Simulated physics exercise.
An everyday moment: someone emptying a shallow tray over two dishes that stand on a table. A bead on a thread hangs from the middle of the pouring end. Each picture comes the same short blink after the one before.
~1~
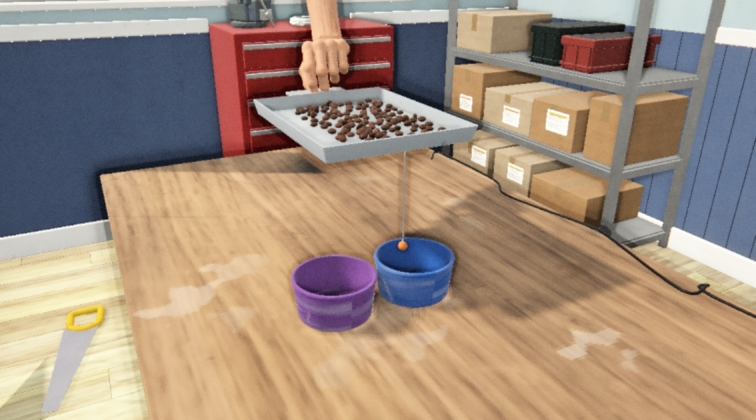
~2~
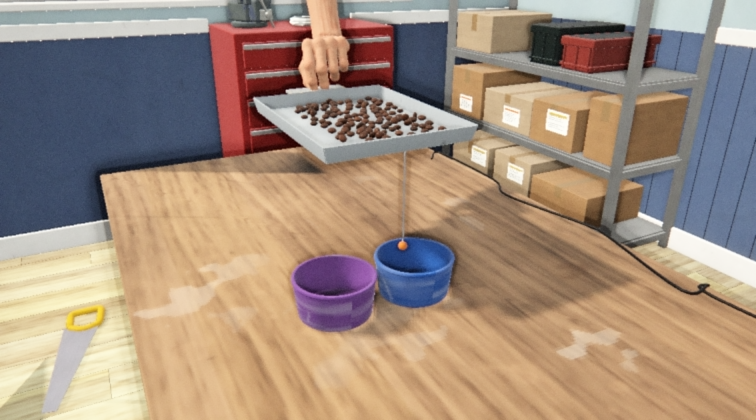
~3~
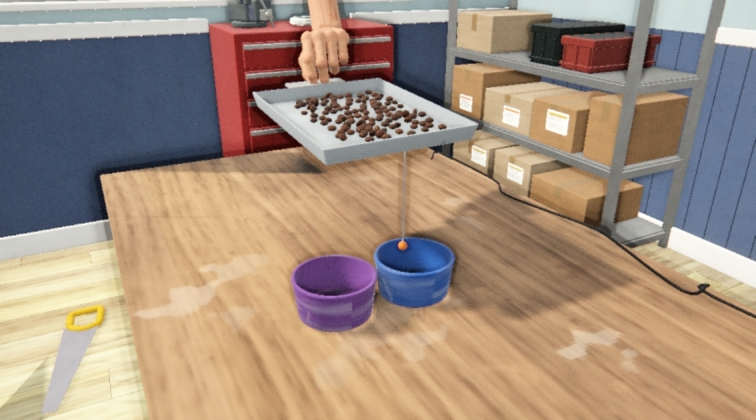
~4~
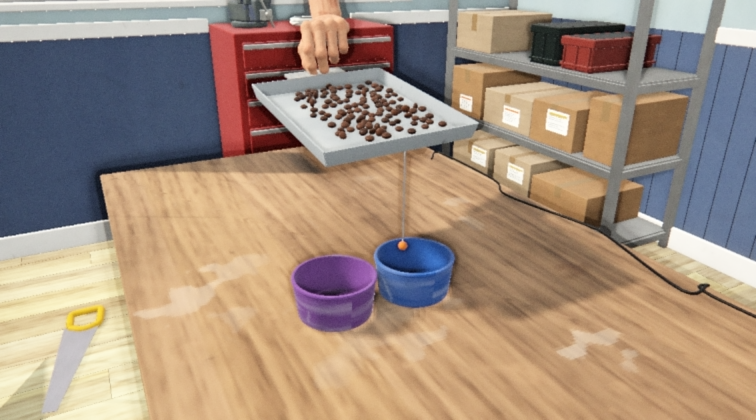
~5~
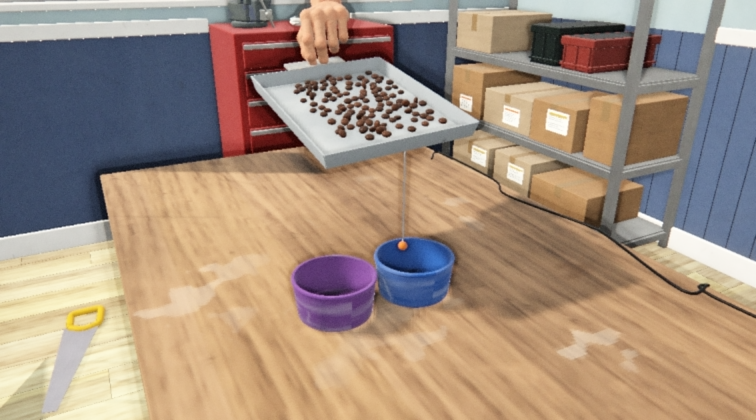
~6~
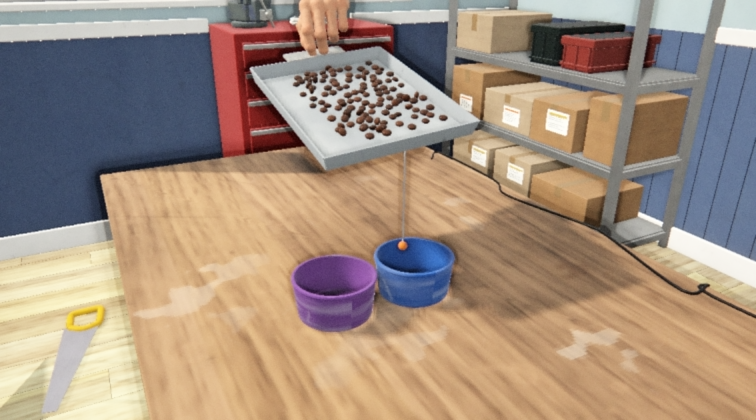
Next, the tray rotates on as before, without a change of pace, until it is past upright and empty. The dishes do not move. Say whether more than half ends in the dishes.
Caught overall: More than half.
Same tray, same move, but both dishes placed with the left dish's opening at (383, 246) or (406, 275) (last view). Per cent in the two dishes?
In turn 0 and 20 in a hundred.
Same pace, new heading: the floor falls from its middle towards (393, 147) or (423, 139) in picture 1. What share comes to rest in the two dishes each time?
About 20 and 10 per cent.
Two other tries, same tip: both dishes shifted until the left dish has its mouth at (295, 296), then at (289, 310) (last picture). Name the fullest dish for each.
The first try: The right dish. The second: Right.
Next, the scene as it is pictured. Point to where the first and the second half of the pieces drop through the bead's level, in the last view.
Around (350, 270) and then (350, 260).
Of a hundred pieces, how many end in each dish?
Left dish near 80 in a hundred; right dish near 0.
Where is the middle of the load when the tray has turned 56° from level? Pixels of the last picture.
Roughly at (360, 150).
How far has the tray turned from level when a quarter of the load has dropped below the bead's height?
Near 90 degrees.
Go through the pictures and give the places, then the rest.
Corners of the pouring end at (326, 146) and (473, 125), level; middle of the load at (358, 121), flat chocolate drops; left dish at (352, 309); right dish at (434, 286); bead on its thread at (403, 246), in the first frame.
Corners of the pouring end at (326, 146) and (473, 125), level; middle of the load at (358, 119), in the second frame.
Corners of the pouring end at (326, 148) and (473, 124), tipped barely, lowest at the left corner; middle of the load at (358, 116), in the third frame.
Corners of the pouring end at (326, 150) and (473, 122), tipped a little, lowest at the left corner; middle of the load at (358, 110), in the fourth frame.
Corners of the pouring end at (326, 153) and (474, 121), tipped a little, lowest at the left corner; middle of the load at (358, 105), in the fifth frame.
Corners of the pouring end at (326, 155) and (474, 120), tipped a little, lowest at the left corner; middle of the load at (358, 99); left dish at (352, 309); right dish at (434, 286), in the sixth frame.
Soon, tray tipped steeply; nearly all on the tray; a small part in the air.
A while on, tray tipped right over; about two thirds on the tray; a small part in the left dish; a small part outside both; a small part in the air.
Towards the end, tray tipped past a quarter turn; most in the left dish; about a quarter outside both.
Finally, tray tipped past a quarter turn; most in the left dish; none in the right dish; about a quarter outside both.
